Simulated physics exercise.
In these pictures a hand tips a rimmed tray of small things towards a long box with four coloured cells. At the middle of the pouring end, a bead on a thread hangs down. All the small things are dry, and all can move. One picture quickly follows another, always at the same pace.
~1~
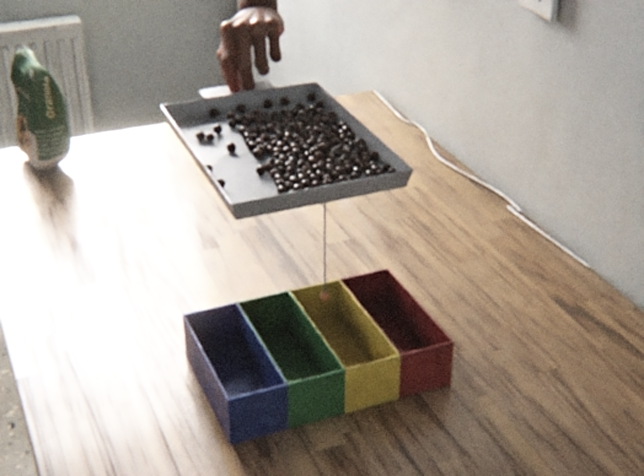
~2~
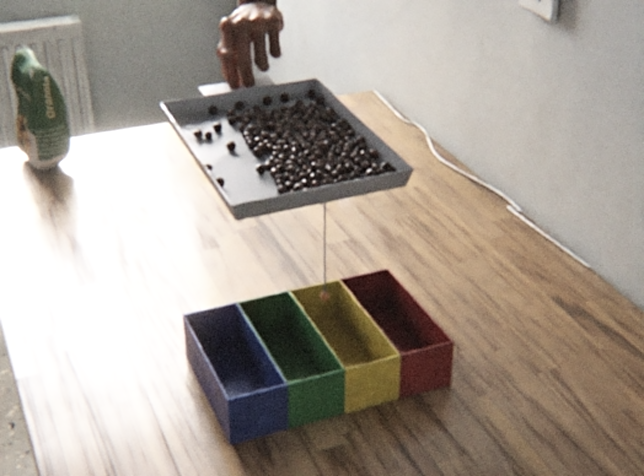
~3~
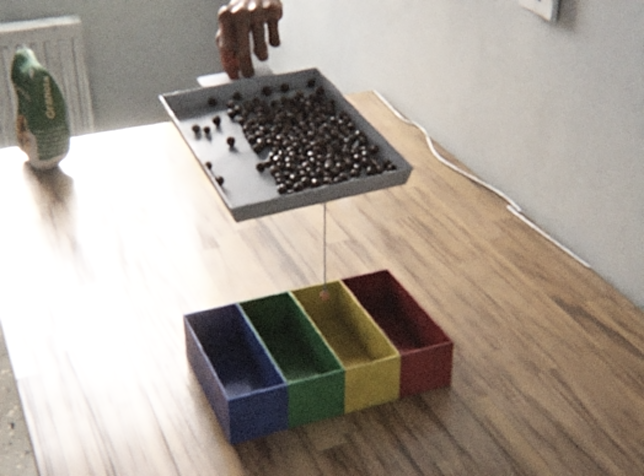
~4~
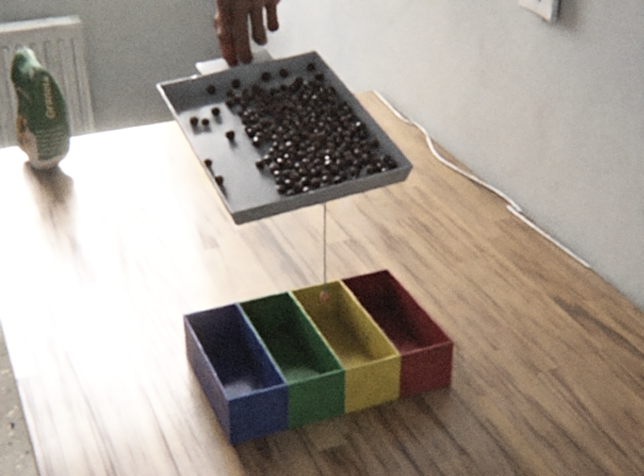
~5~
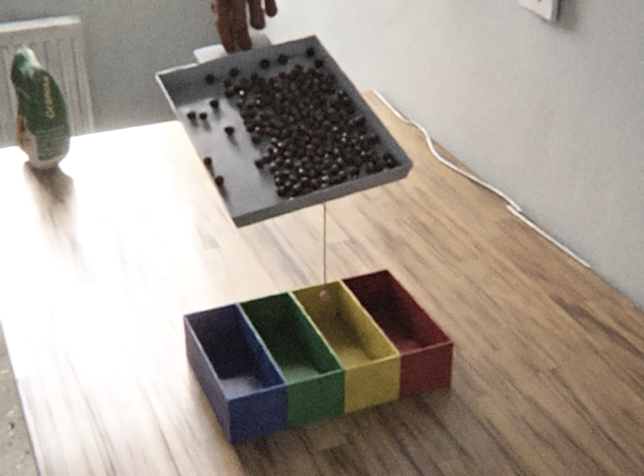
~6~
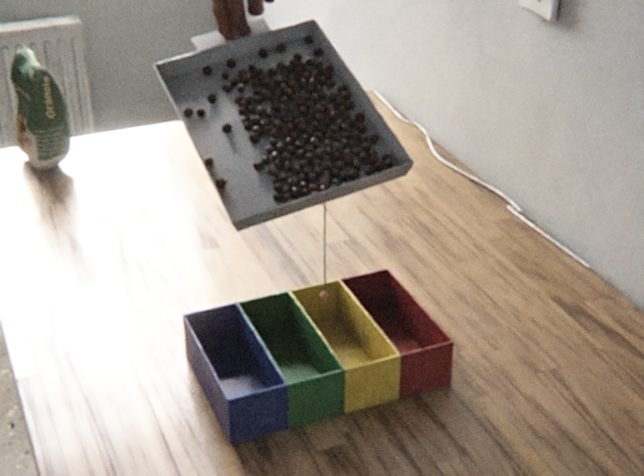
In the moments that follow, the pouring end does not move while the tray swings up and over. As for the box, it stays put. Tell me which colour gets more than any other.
The blue one gets the most.
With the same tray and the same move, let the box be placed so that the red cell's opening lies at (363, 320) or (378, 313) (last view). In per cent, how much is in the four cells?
First placement near 100 percent, second near 100 percent.
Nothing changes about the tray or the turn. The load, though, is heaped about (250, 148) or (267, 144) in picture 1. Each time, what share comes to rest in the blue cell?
Some 70 and then some 70 per cent.
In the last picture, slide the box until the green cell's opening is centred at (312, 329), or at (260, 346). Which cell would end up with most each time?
The cell in blue; the green cell.
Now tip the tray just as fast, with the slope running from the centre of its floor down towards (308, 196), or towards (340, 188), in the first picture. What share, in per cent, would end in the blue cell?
About 20 % and about 0 %.
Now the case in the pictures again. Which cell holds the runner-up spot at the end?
Runner-up: That green cell.
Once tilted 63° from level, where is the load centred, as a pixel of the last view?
The load is centred around (270, 206).
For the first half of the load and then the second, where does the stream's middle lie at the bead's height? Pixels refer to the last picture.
Early half (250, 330), late half (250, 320).
Soon, tray tipped steeply; most on the tray; a small part in the blue cell; a stray few in the green cell; a small part falling or outside the box.
A while on, tray tipped past a quarter turn; a small part on the tray; about half in the blue cell; about a quarter in the green cell; a stray few in the yellow cell; a small part falling or outside the box.
Towards the end, tray tipped past a quarter turn; about two thirds in the blue cell; about a third in the green cell; a stray few in the yellow cell; a small part falling or outside the box.
Finally, tray tipped past a quarter turn; about two thirds in the blue cell; about a third in the green cell; a stray few in the yellow cell; none in the red cell; a small part outside the box.
